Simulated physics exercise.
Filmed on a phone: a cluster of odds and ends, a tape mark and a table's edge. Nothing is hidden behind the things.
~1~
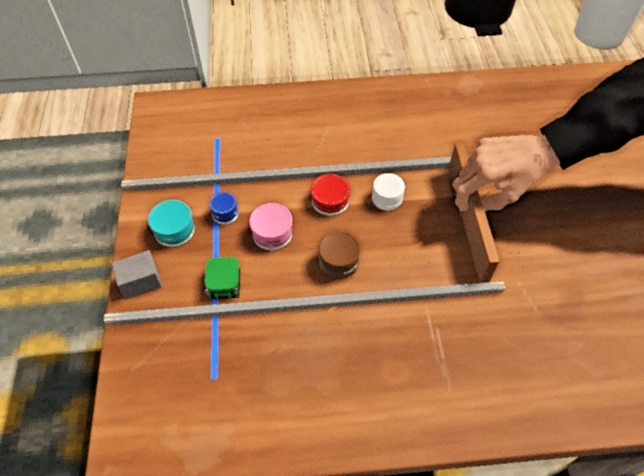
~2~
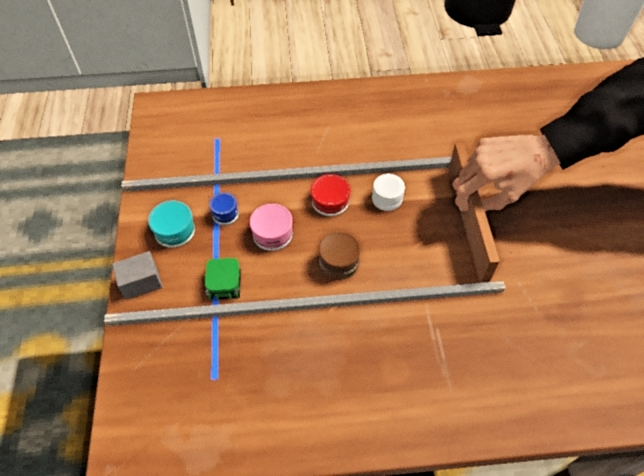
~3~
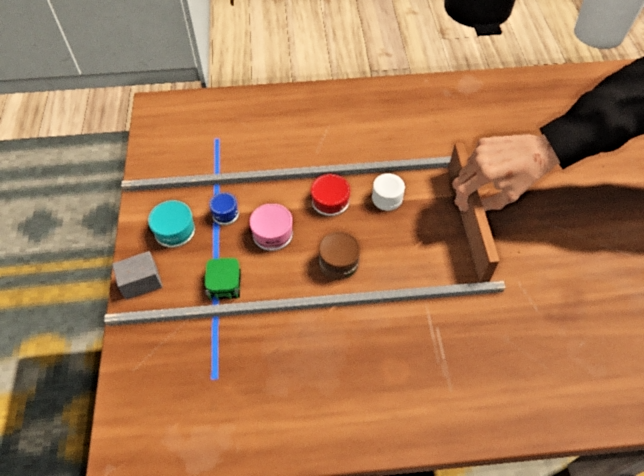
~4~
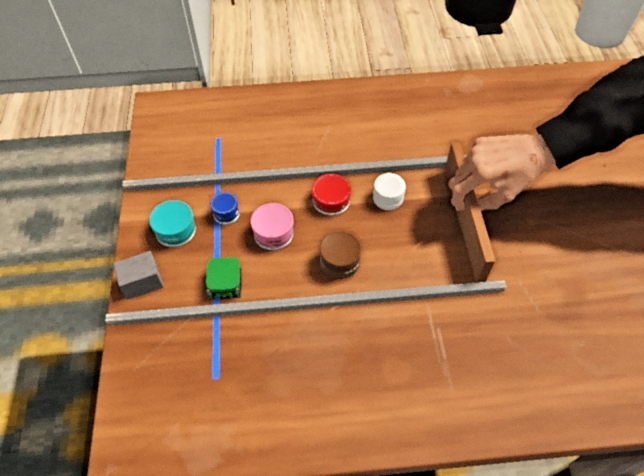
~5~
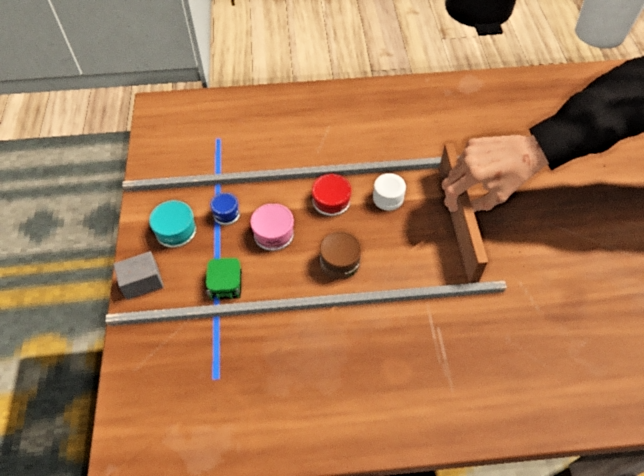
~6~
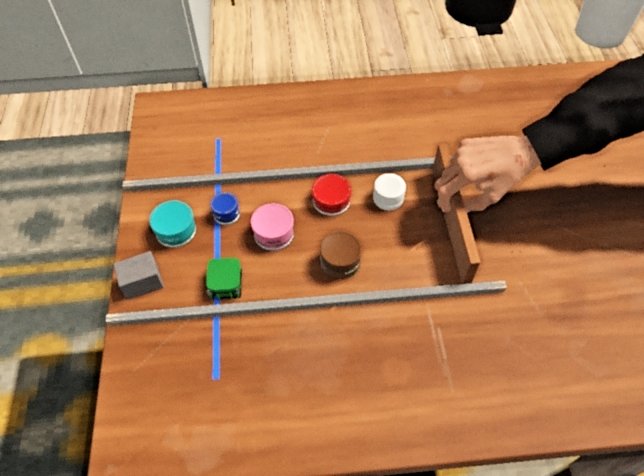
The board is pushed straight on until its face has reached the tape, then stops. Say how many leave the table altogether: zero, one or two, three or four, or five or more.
In the end the number that fall off is zero.
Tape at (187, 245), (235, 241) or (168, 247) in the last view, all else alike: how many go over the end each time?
It would be 2, 0 and 2.
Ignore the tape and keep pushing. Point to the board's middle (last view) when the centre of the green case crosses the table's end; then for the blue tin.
At (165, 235) for the green case; at (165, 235) for the blue tin.
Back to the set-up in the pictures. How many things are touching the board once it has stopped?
It touches 3.
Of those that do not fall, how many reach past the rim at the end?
That would be 2.
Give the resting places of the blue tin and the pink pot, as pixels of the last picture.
The blue tin stops around (166, 225); the pink pot around (195, 235).
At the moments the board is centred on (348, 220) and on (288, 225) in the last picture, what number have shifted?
At the one place 3, at the other 5.
Soon after, none off yet; grey block at rest near (139, 276); turquoise pot at rest near (174, 224); green case at rest near (225, 279).
After that, none off yet; grey block at rest near (139, 276); turquoise pot moving near (165, 226); green case displaced about its own width near (199, 286).
In the end, the number that fall off is zero.
